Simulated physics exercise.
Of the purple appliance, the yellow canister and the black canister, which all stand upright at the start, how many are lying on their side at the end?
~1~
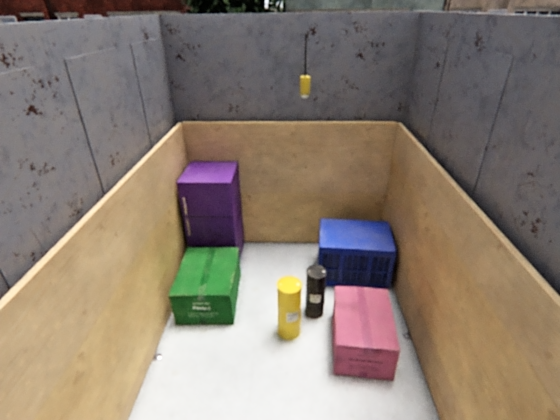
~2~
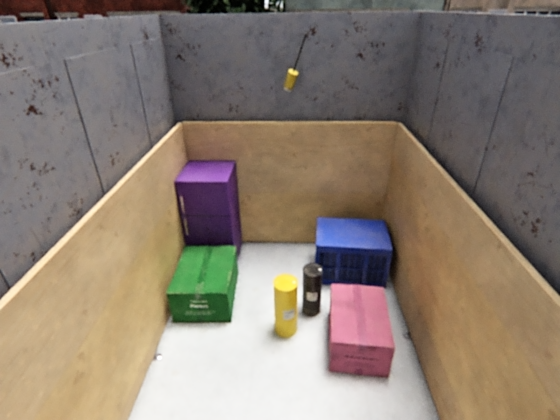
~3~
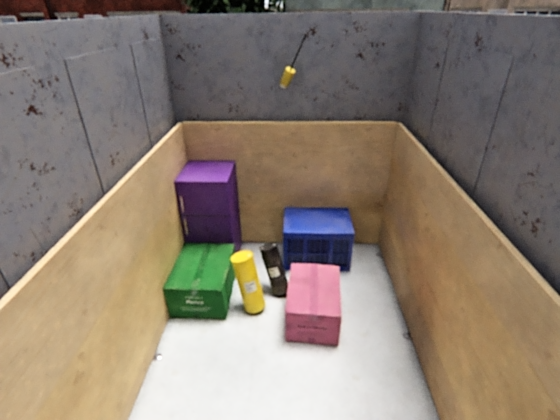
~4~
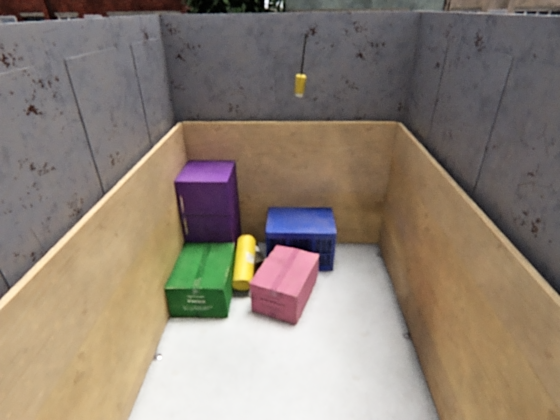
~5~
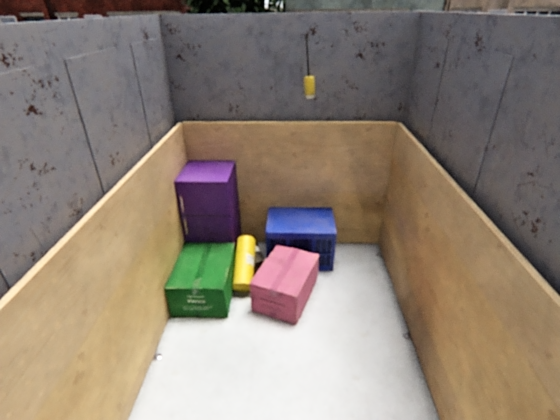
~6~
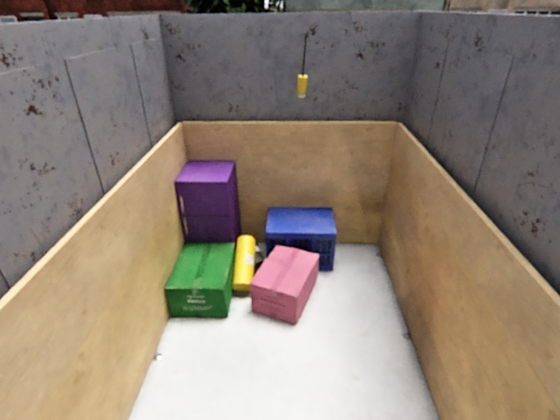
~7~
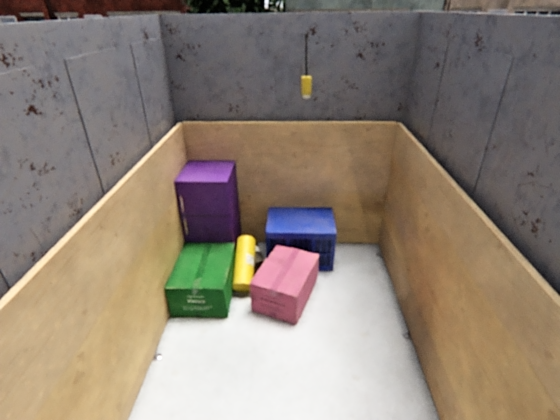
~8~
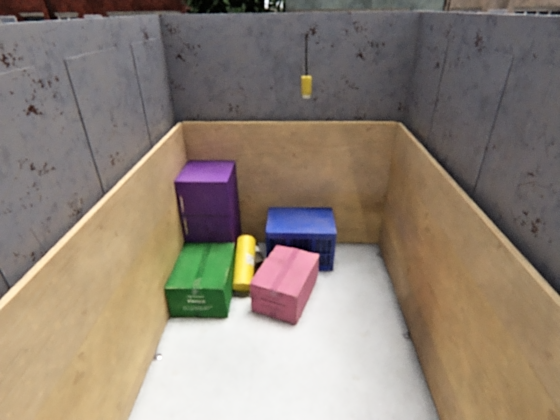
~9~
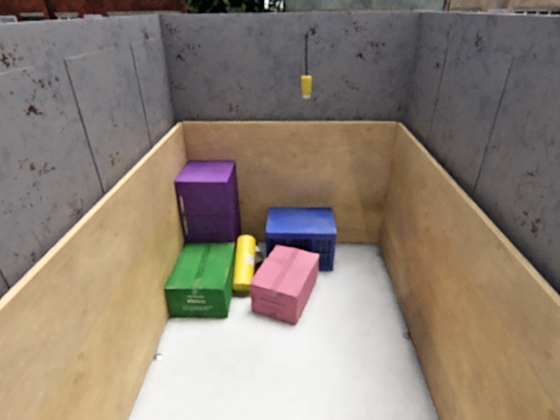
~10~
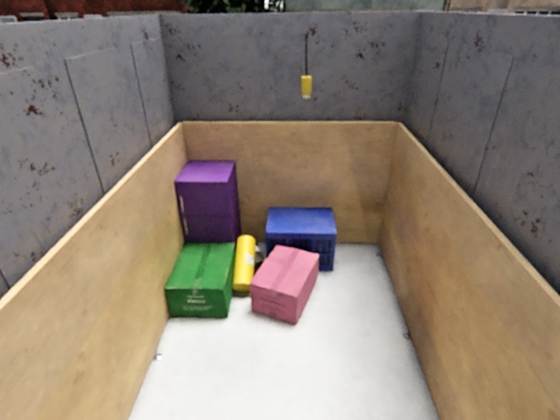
Two of them are lying on their side at the end, the yellow canister and the black canister.
